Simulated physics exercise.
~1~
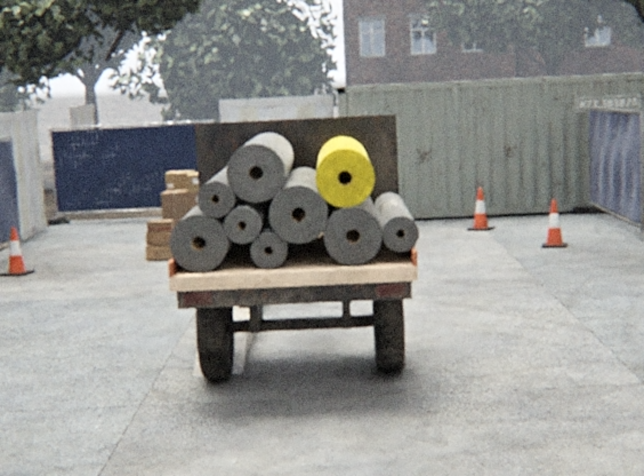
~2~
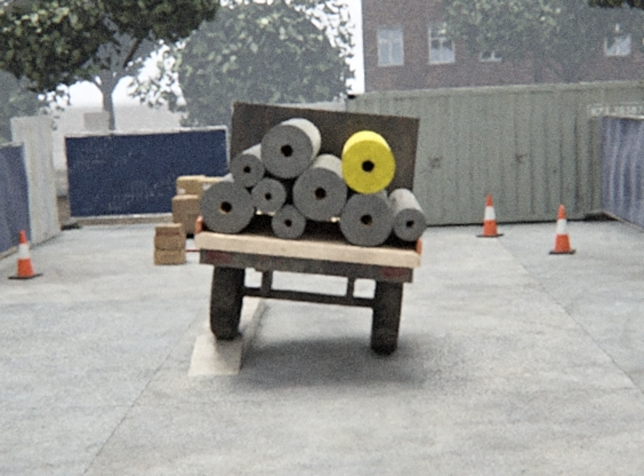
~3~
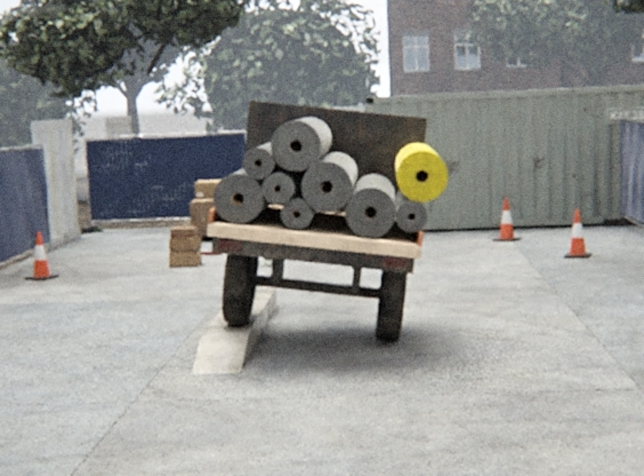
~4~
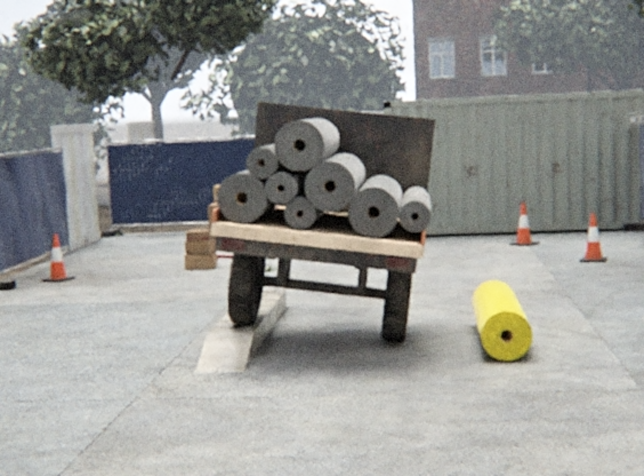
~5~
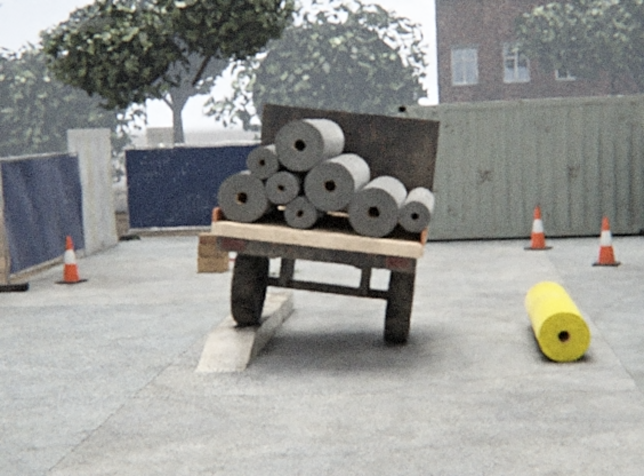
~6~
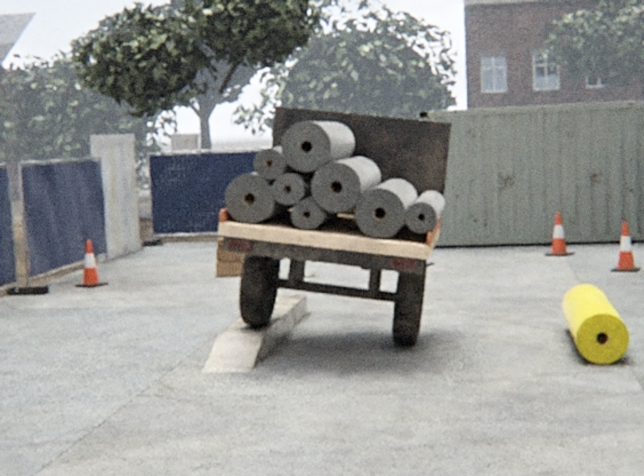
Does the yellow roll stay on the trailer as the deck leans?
No, the yellow roll goes over the right side and ends up on the ground to the right of the trailer.
At the start, a flat trailer stands in a fenced yard, seen from behind, with a pile of grey rolls and one yellow roll resting on top at the right. The left wheel climbs a low pale kerb, and the deck tilts down to the right. The yellow roll moves right across the rolls beneath it and goes over the right side. It lands on the concrete and rolls a little farther away from the trailer. At the end, the yellow roll lies on the ground to the right, while the grey rolls remain piled on the leaning deck.
